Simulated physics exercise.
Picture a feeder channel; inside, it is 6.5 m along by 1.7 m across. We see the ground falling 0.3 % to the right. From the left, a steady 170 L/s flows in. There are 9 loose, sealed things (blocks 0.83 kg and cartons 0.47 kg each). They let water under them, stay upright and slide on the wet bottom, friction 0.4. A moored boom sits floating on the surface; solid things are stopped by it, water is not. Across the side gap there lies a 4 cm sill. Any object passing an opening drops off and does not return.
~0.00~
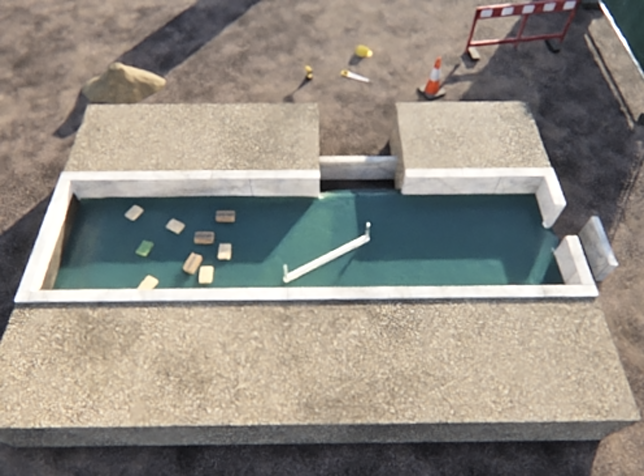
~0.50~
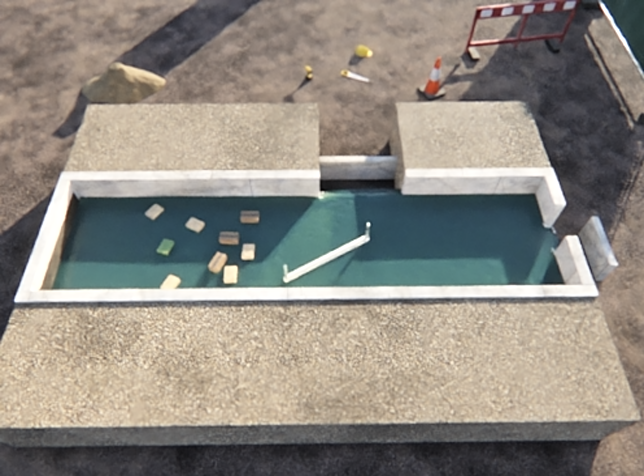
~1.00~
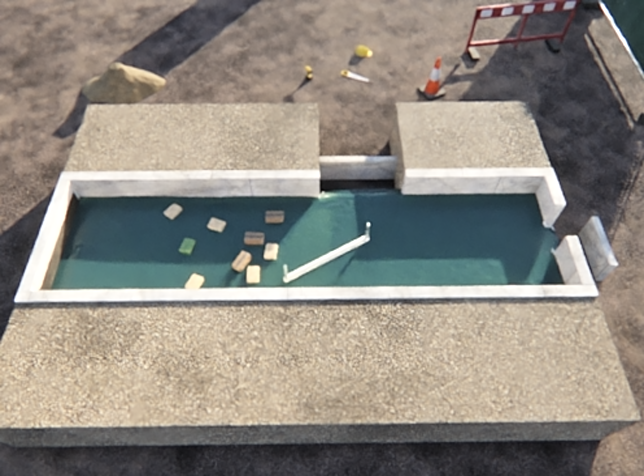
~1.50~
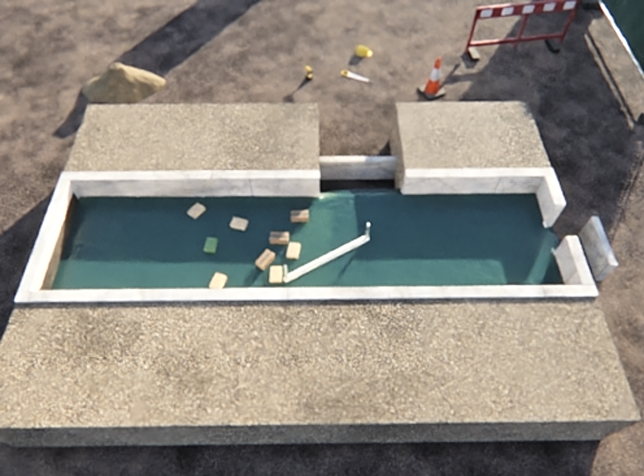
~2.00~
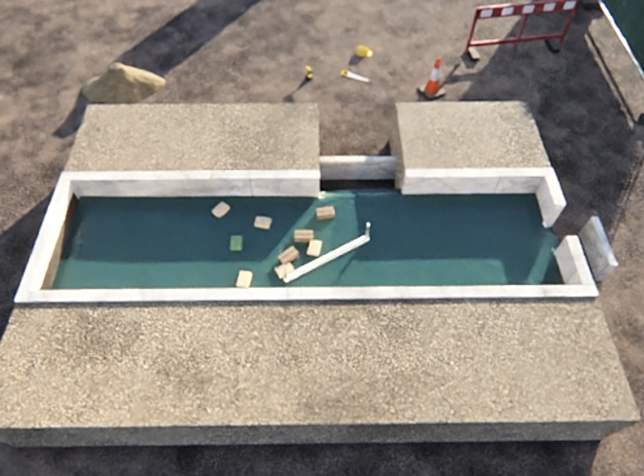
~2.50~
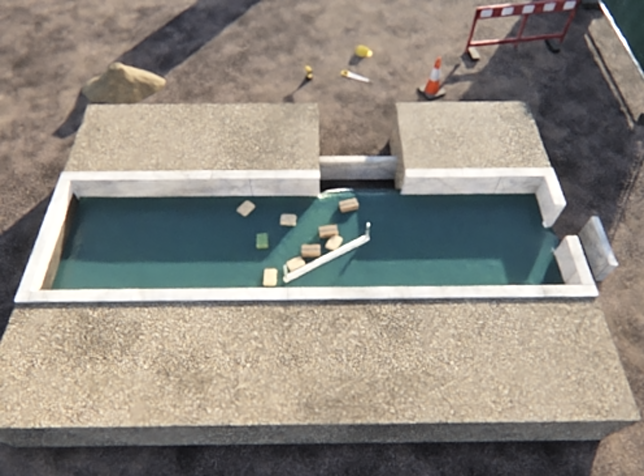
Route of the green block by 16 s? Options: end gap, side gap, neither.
It is side opening.
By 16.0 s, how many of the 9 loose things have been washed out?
That makes 9 by then.
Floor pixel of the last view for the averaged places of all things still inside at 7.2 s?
I'd put it close to (368, 219) in the last view.
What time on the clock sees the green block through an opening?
Around 6.5 s.
After 3.5 s the green block is near (311, 235), 2.2 m from its start, afloat; 1 of 9 are out; 8 afloat.
After 7.2 s the green block has gone out by the side gap; 7 of 9 are out; 2 afloat.
After 12.0 s the green block has gone out by the side gap; 9 of 9 are out; 0 afloat.
After 16.0 s the green block has gone out by the side gap; 9 of 9 are out; 0 afloat.
